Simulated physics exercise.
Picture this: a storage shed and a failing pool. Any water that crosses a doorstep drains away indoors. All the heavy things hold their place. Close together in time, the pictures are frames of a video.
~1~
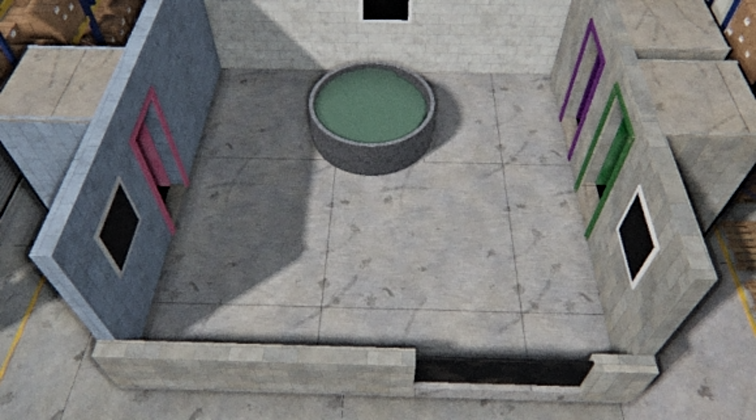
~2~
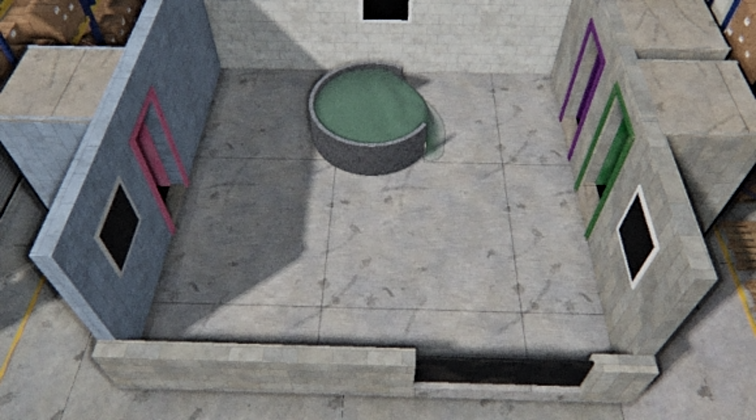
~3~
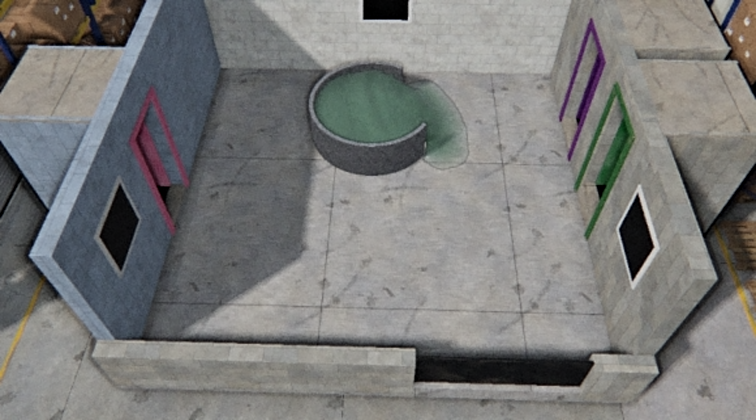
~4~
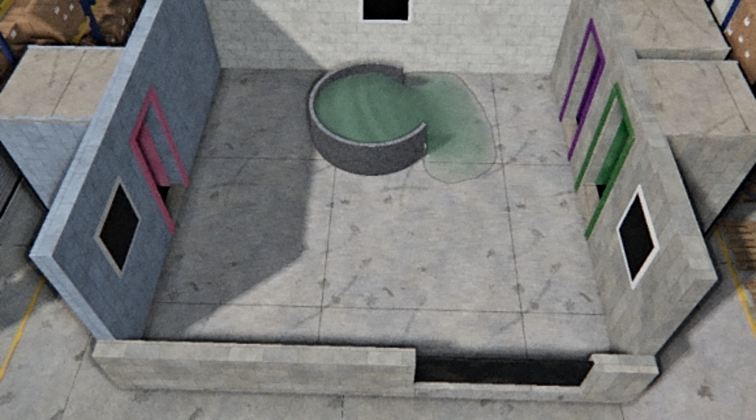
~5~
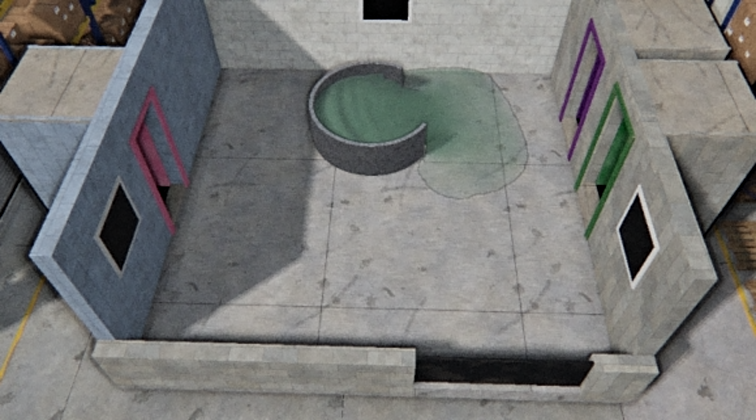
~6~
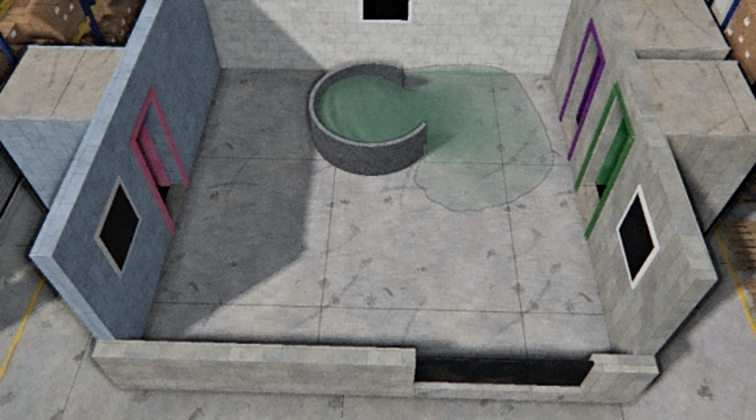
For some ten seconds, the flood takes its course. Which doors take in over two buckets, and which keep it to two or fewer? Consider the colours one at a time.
Outcome: The pink door will let through no more than two buckets; the green door will let through no more than two buckets; the purple door will let through over two buckets.
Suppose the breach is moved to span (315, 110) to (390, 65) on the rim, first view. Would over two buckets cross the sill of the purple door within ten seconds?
Result: Purple door remains beneath it.
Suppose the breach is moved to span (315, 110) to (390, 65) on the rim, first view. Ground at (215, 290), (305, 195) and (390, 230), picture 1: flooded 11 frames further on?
Untouched, untouched, untouched.
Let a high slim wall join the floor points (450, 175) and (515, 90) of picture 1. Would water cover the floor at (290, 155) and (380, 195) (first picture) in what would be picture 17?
Unwetted; inundated.
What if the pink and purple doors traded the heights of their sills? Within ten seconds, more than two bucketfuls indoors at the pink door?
Result for pink: It admits less.
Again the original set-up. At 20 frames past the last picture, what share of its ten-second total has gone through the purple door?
Roughly 95 percent.
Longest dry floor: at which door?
I pick the pink one.
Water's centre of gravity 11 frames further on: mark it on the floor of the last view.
I reckon somewhere around (457, 123).
A moment on, water covers 25 % of the floor; the pink door not reached, the green door wet at the sill, nothing in, the purple door under two buckets in.
Next, water covers 25 % of the floor; the pink door not reached, the green door wet at the sill, nothing in, the purple door far over two buckets in.
Then, water covers 40 % of the floor; the pink door not reached, the green door wet at the sill, nothing in, the purple door far over two buckets in.
Later, water covers 65 % of the floor; the pink door not reached, the green door wet at the sill, nothing in, the purple door far over two buckets in.
In the end, water covers 95 % of the floor; the pink door wet at the sill, nothing in, the green door wet at the sill, nothing in, the purple door far over two buckets in.
